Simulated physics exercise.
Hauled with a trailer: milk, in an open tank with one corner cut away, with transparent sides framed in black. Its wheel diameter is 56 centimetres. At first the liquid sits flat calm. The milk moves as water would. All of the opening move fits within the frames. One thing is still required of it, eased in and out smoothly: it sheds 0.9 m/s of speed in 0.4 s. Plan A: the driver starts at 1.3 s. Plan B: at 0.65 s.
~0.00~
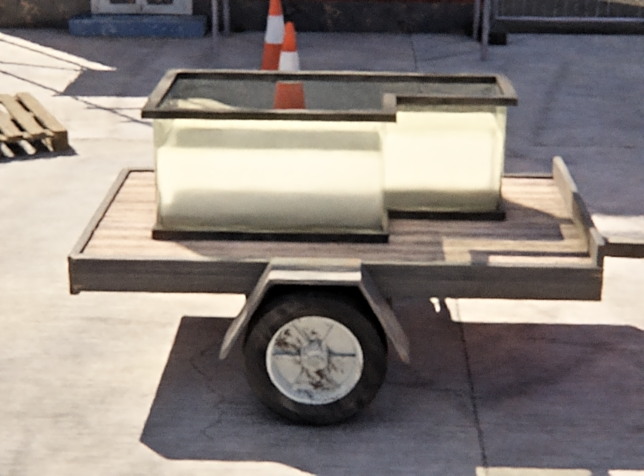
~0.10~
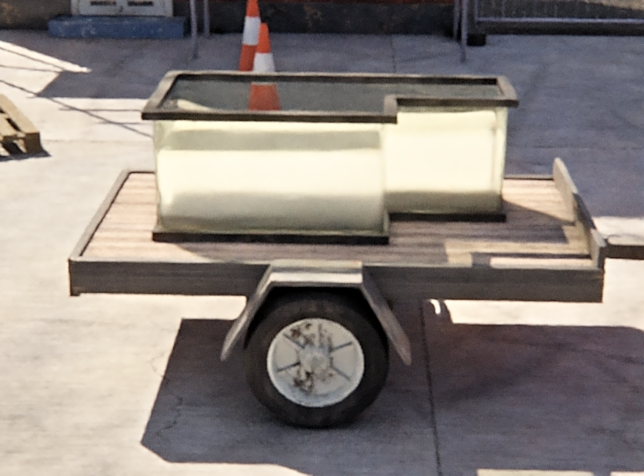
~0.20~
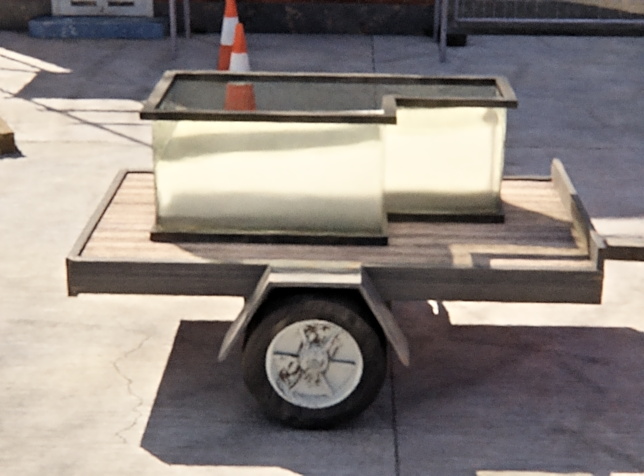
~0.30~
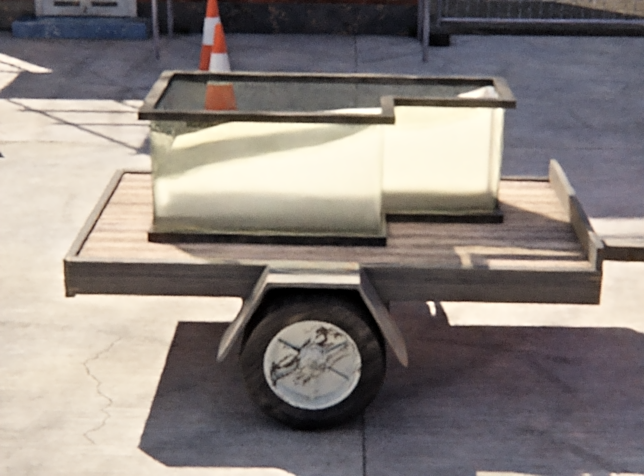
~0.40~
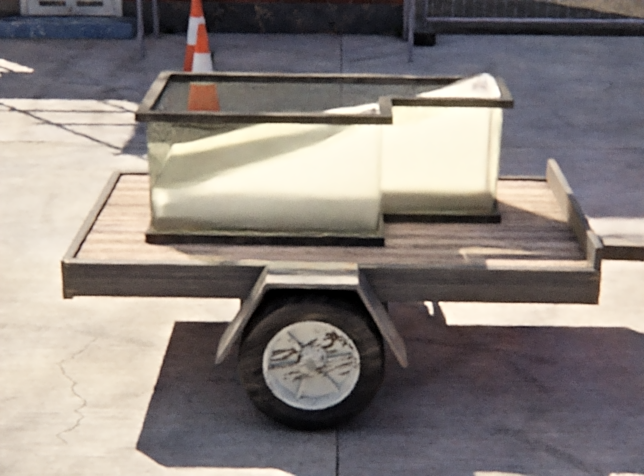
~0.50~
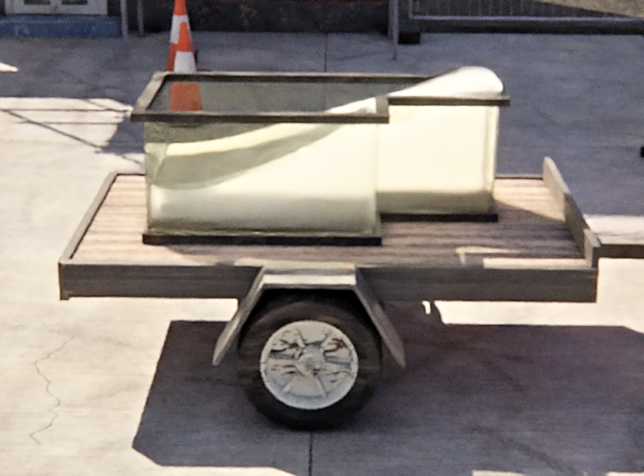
A trailer carrying an open clear-sided tank rolls along pavement past traffic cones as the pale milk inside climbs towards the right.
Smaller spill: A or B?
B.
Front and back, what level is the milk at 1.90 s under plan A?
Front reads 62 centimetres, back reads 20 centimetres.
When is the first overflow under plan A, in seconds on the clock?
I'd put it at near 0.8 seconds.
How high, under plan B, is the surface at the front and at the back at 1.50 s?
I'd say some 28 cm in front and some 38 cm behind.
For plan A, By 1.90 s front 62 cm, middle 33 cm, back 20 cm above the floor; the loss stands at 1 per cent, over the front and the far side.
For plan A, By 4.68 s the loss stands at 7 per cent, mostly over the front, some over the near side, 17 of 258 litres.
For plan B, By 1.50 s front 29 cm, middle 33 cm, back 38 cm above the floor; the loss stands at 2 per cent, over the front.
For plan B, By 4.03 s the loss stands at 2 per cent, over the front, 5 of 258 litres.
